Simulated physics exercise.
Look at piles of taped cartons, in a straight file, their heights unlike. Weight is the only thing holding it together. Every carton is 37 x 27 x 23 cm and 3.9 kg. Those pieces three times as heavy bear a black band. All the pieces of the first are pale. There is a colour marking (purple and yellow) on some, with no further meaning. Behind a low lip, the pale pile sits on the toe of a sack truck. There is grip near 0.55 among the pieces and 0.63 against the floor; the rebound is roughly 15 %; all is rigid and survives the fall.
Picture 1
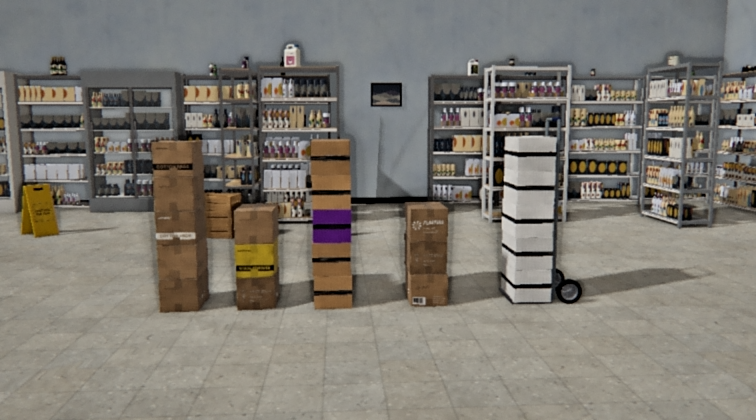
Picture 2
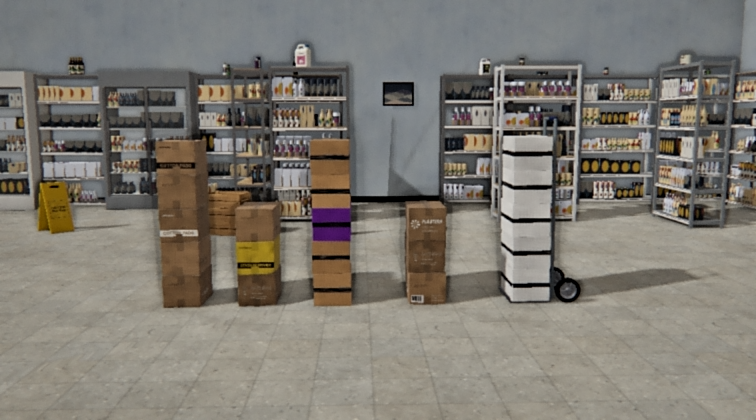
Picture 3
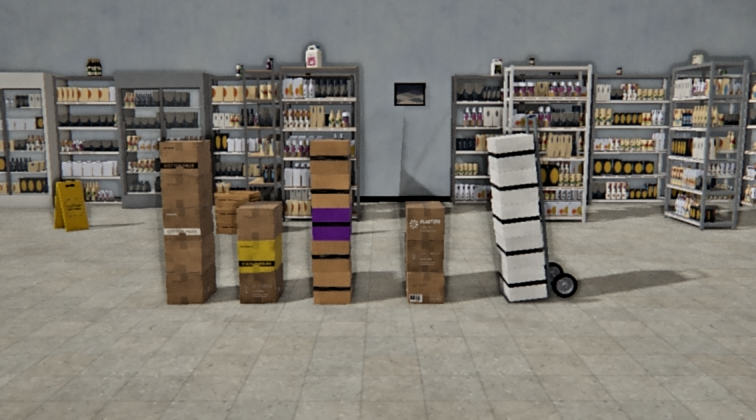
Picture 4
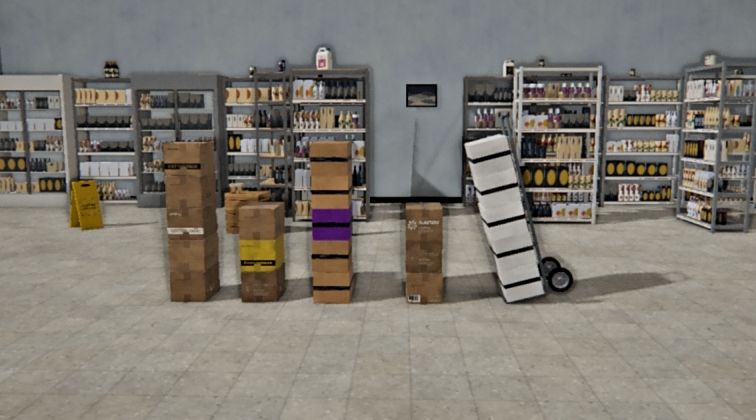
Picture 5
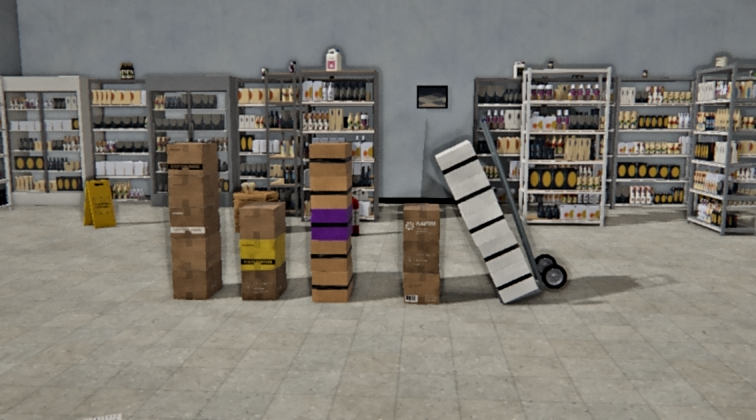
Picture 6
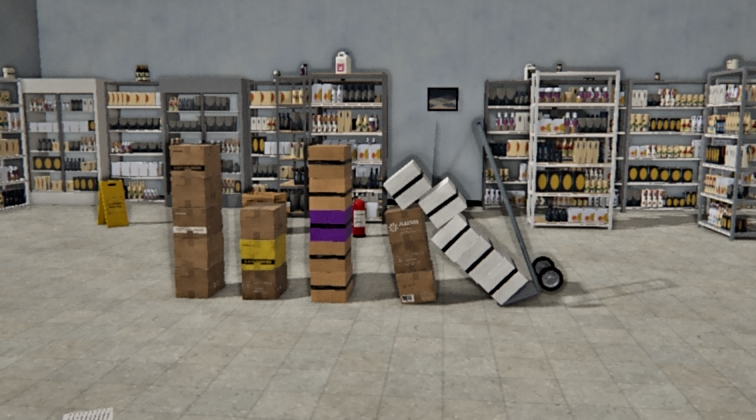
A tall stack of white cartons on a sack truck stands at the right of a row of brown carton piles, one banded purple and one yellow, on a pale tiled floor. Shelves of bottles line the grey wall behind as the camera shifts slightly around. The truck tilts left, and the white stack leans further, separates from its frame and pushes the neighbouring brown pile into a slight lean.
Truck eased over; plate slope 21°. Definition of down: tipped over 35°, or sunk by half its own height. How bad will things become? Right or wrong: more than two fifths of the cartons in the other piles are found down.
Right.
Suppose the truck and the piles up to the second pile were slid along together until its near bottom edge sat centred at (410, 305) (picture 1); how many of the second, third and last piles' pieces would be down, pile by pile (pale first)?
Then second 3, third 5, last 5.
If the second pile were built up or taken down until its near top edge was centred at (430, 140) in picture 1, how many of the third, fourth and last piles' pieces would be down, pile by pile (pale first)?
Third 5, fourth 3, last 5.
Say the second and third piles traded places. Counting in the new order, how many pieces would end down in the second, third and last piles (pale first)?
After the swap, the second pile would have 5 down, the third 2 and the last 5.
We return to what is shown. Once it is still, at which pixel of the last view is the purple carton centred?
At about (266, 243).
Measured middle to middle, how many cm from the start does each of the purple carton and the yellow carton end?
Roughly purple 50, yellow 40.
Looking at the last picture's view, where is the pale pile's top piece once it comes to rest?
The top pale piece ends up roughly at (301, 231).
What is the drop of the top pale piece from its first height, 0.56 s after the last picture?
Roughly 30 cm.
Then, 0.56 s on from the sixth picture, 5 of the pale pile down; 2 of the 16 other cartons down; purple carton tipped 14°.
Then, 1.44 s on from the sixth picture, 5 of the pale pile down; 9 of the 16 other cartons down; purple carton tipped 46°, 16 cm lower; yellow carton tipped 45°.
Finally, 5 of the pale pile down; 15 of the 16 other cartons down; purple carton tipped 47°, 17 cm lower; yellow carton tipped 40°, 7 cm lower. That is 94 per cent. Seen by the last camera, middles, purple carton near (266, 243), yellow carton near (218, 259).
